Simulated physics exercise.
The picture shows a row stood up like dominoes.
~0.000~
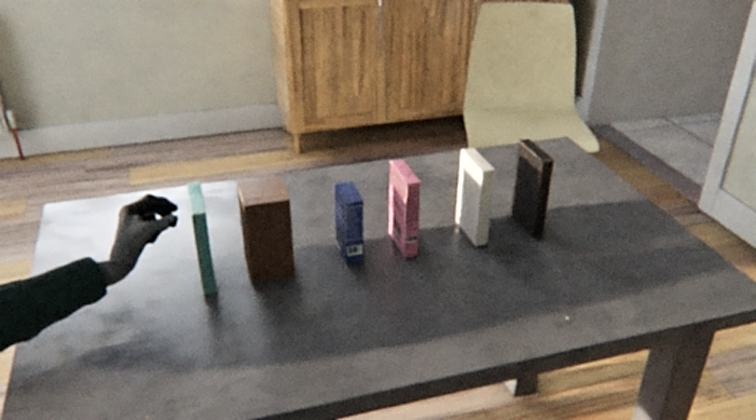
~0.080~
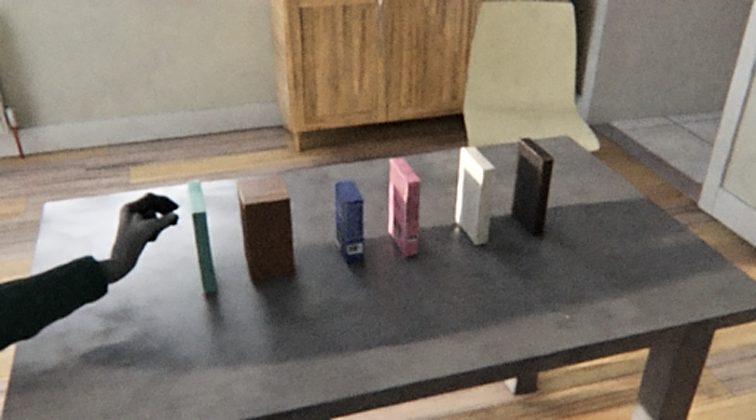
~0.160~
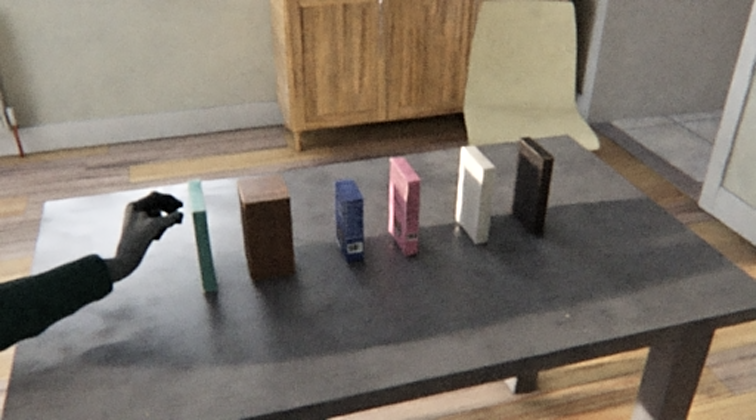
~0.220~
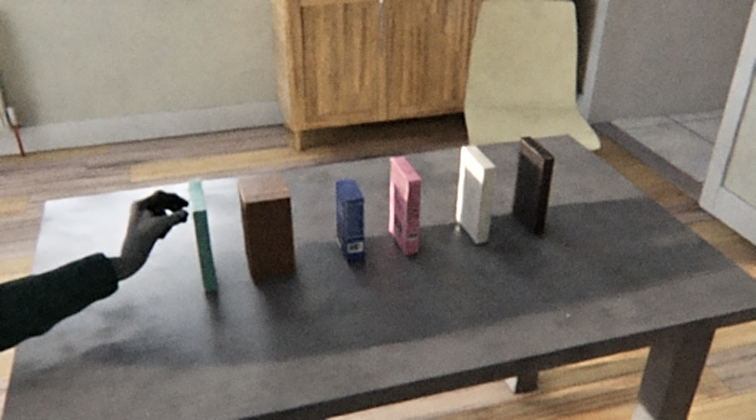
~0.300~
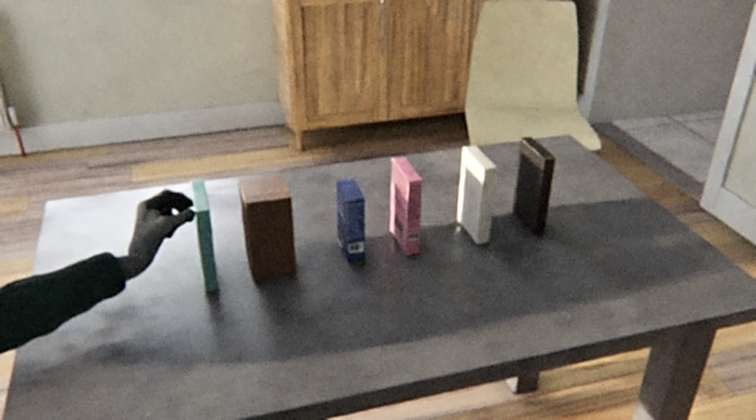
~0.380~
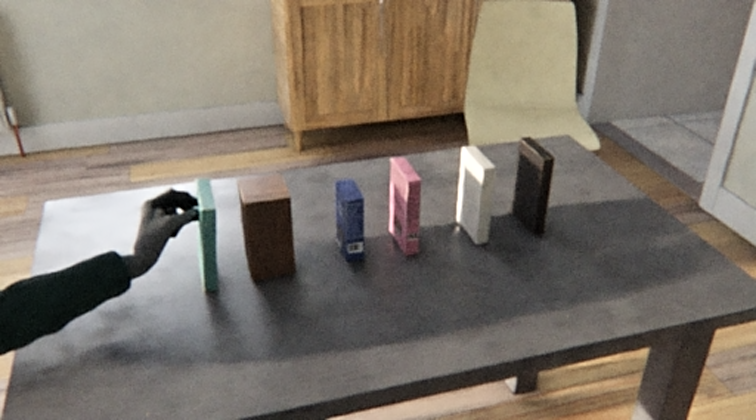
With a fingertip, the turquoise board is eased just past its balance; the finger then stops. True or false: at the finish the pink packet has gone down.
False, it is still up.
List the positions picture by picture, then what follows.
Pink packet (404, 209); brown block (266, 229), in the first picture.
White block (475, 196); brown block (266, 228), in the second picture.
Blue packet (350, 221); white block (475, 195), in the third picture.
Brown block (267, 226); blue packet (350, 220), in the fourth picture.
Turquoise board 1° over; white block (476, 195); brown block (268, 227), in the fifth picture.
Turquoise board 5° over; pink packet (405, 206); blue packet (350, 220), in the sixth picture.
After 0.48 s, turquoise board 10° over.
After 0.58 s, turquoise board 18° over.
After 0.98 s, turquoise board 22° over.
At rest (1.5 s), all 4 in place. Seen from the same camera at the end, pink packet near (405, 206).
